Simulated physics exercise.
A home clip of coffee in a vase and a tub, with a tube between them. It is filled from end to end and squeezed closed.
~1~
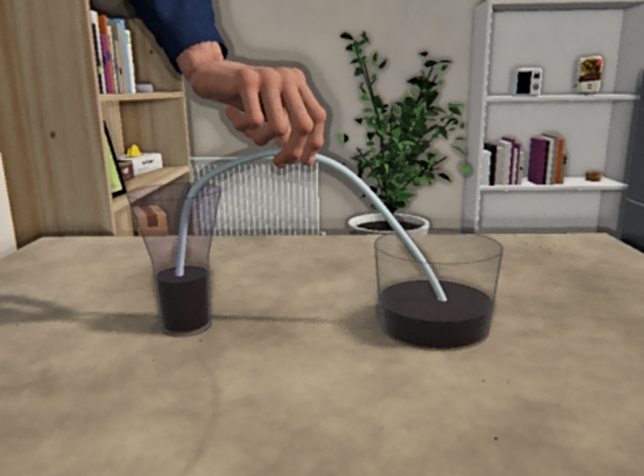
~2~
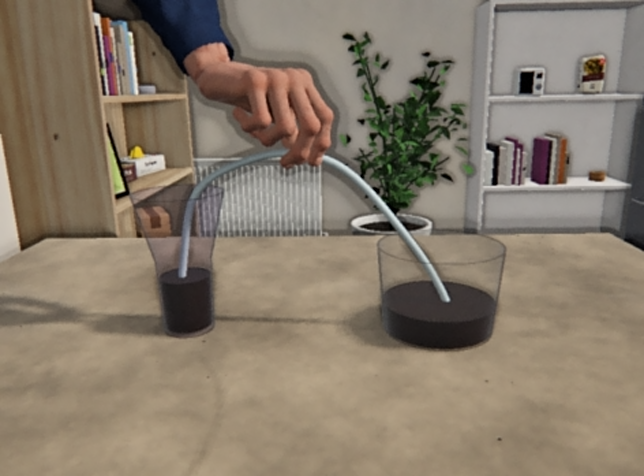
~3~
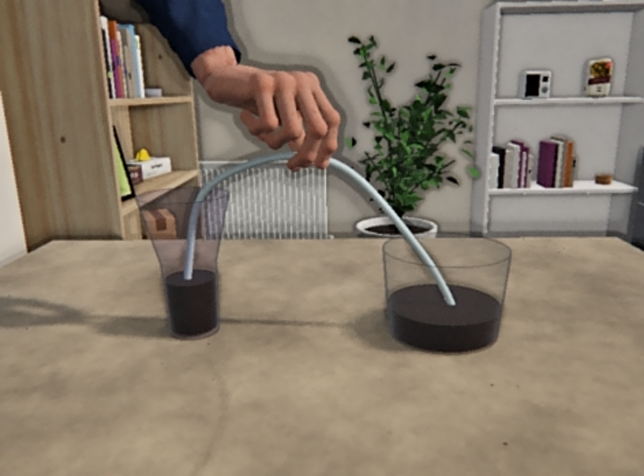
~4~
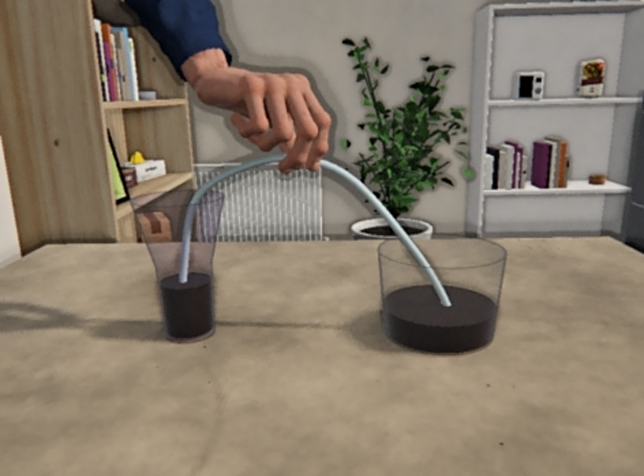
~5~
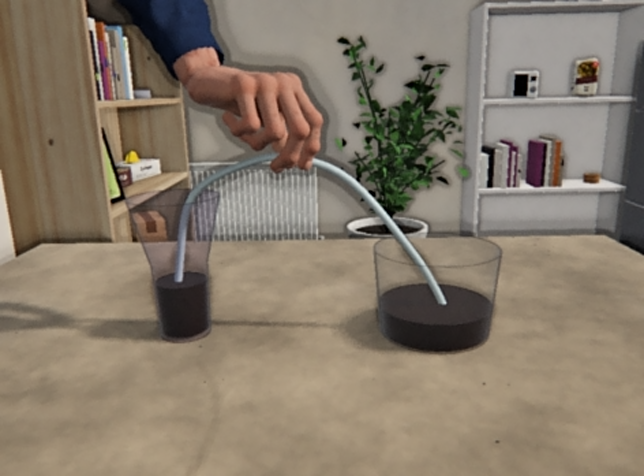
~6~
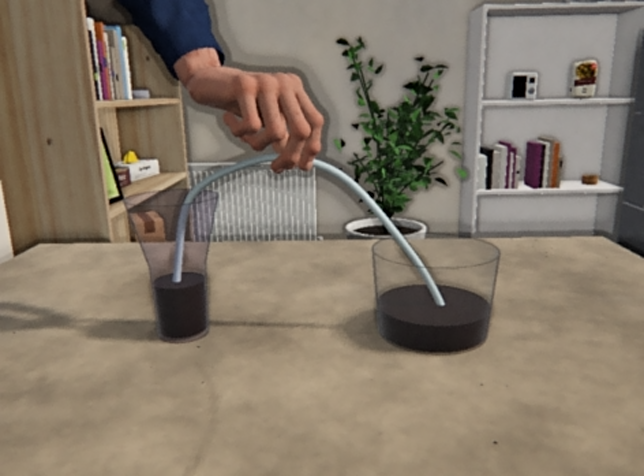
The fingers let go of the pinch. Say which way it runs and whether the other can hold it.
It flows rightwards, and the one that fills has room for it.
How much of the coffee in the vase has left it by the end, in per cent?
Close to 45 %.
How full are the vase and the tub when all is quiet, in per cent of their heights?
First 20 %, second 35 %.
A moment on, the vase is about a third full; the tub is about a third full.
Further on, the vase is about a quarter full; the tub is about a third full.
When it is over, the vase is about a quarter full; the tub is about a third full; the two surfaces are level.
